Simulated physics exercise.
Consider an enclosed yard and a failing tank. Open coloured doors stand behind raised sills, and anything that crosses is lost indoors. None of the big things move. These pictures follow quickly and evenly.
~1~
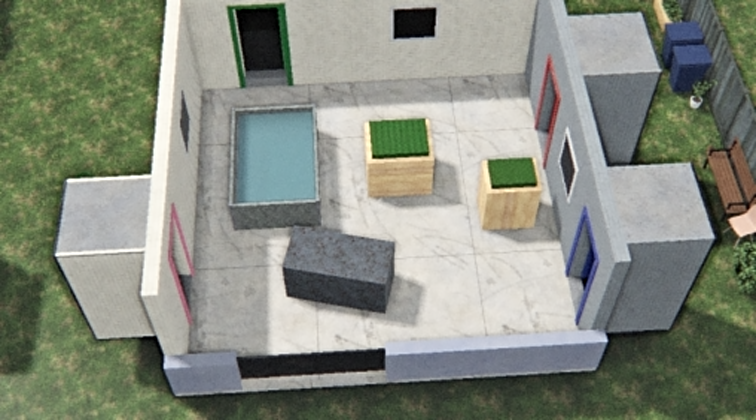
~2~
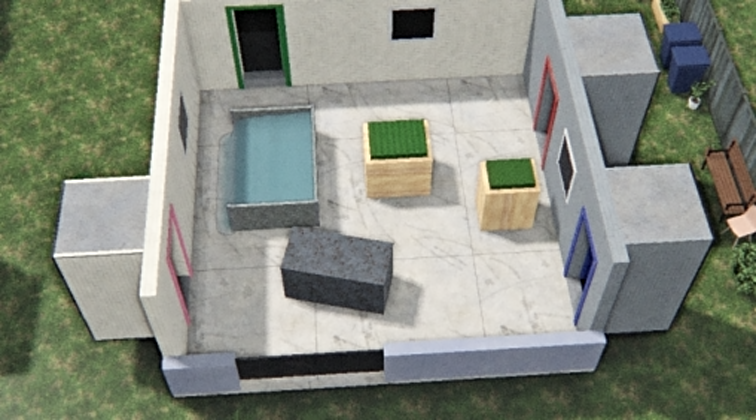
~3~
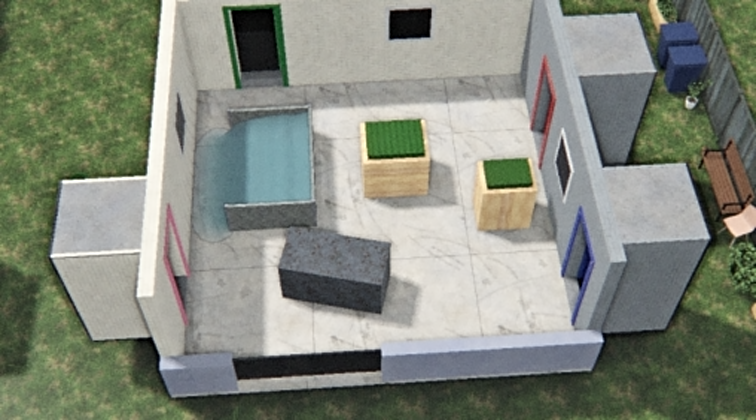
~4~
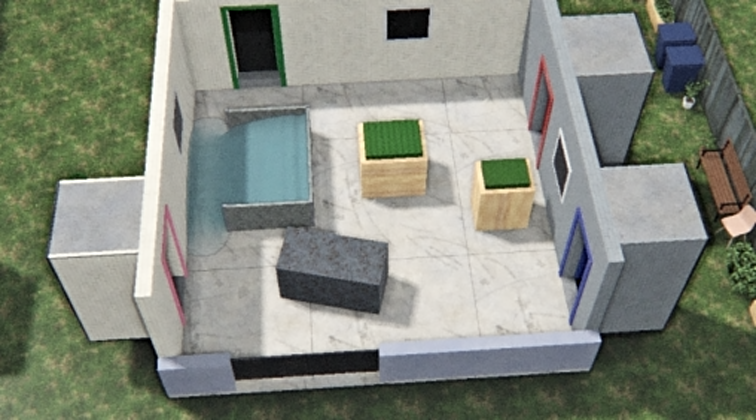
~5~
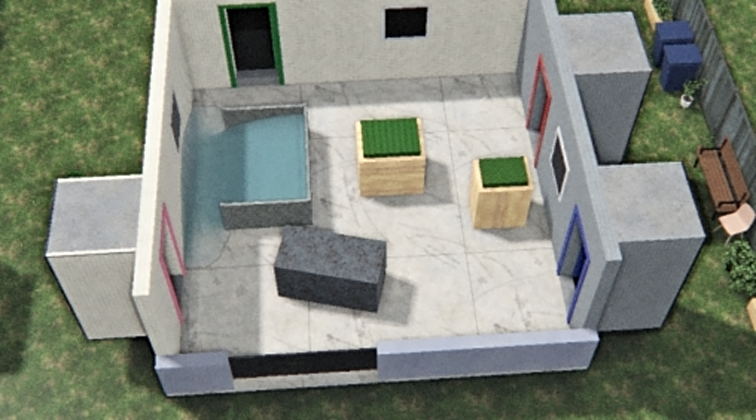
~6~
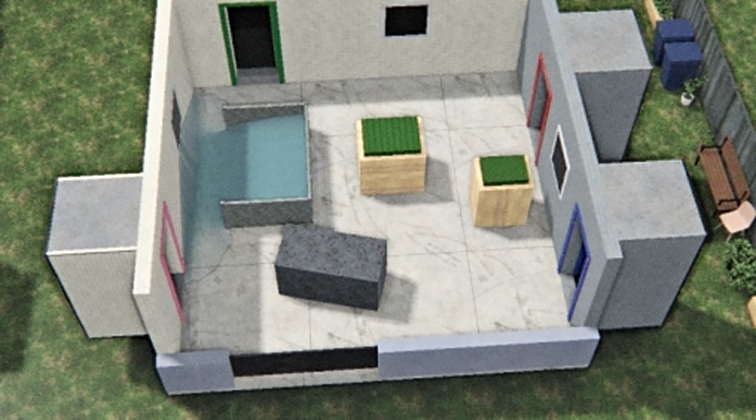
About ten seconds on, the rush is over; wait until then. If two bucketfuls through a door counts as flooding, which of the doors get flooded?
The green door does not get flooded; the red door gets flooded; the pink door does not get flooded; the blue door gets flooded.
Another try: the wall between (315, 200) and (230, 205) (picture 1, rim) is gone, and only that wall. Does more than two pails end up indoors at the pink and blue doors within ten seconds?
My reading: The pink door passes that mark, the blue door goes over.
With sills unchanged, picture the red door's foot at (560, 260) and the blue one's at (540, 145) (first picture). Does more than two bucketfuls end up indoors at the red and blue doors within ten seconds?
As I see it, the red door crosses the limit, and the blue door crosses the limit.
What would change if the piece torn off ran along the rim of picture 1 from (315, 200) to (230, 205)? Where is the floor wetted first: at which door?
It's the door marked pink.
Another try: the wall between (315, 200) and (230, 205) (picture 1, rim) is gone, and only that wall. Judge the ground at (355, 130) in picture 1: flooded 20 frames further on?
Still dry.
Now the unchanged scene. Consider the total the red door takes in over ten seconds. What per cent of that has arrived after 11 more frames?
It should be near 0 percent of the ten-second total.
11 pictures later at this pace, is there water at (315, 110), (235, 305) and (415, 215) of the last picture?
Result, in that order: Wetted / wetted / not wetted.
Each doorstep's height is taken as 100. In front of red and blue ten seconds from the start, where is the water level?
In order: Roughly 220 and 240 in a hundred.
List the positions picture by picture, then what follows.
The first frame shows still water in the open tank at (274, 156).
In the second frame, water pours out at (236, 174) and has run to (231, 233).
In the third frame, water pours out at (233, 175) and has run to (213, 239).
In the fourth frame, the front is at (194, 251), out from the gap at (231, 176).
In the fifth frame, the front is at (185, 266), out from the gap at (229, 175).
In the sixth frame, water pours out at (229, 173) and has run to (185, 281).
A moment on, water covers 20 % of the floor; the green door wet at the sill, nothing in, the red door not reached, the pink door wet at the sill, nothing in, the blue door not reached.
Next, water covers 30 % of the floor; the green door wet at the sill, nothing in, the red door not reached, the pink door under two buckets in, the blue door not reached.
Then, water covers 60 % of the floor; the green door wet at the sill, nothing in, the red door not reached, the pink door under two buckets in, the blue door not reached.
Later, water covers 75 % of the floor; the green door wet at the sill, nothing in, the red door over two buckets in, the pink door under two buckets in, the blue door over two buckets in.
In the end, water covers 95 % of the floor; the green door wet at the sill, nothing in, the red door far over two buckets in, the pink door under two buckets in, the blue door far over two buckets in.
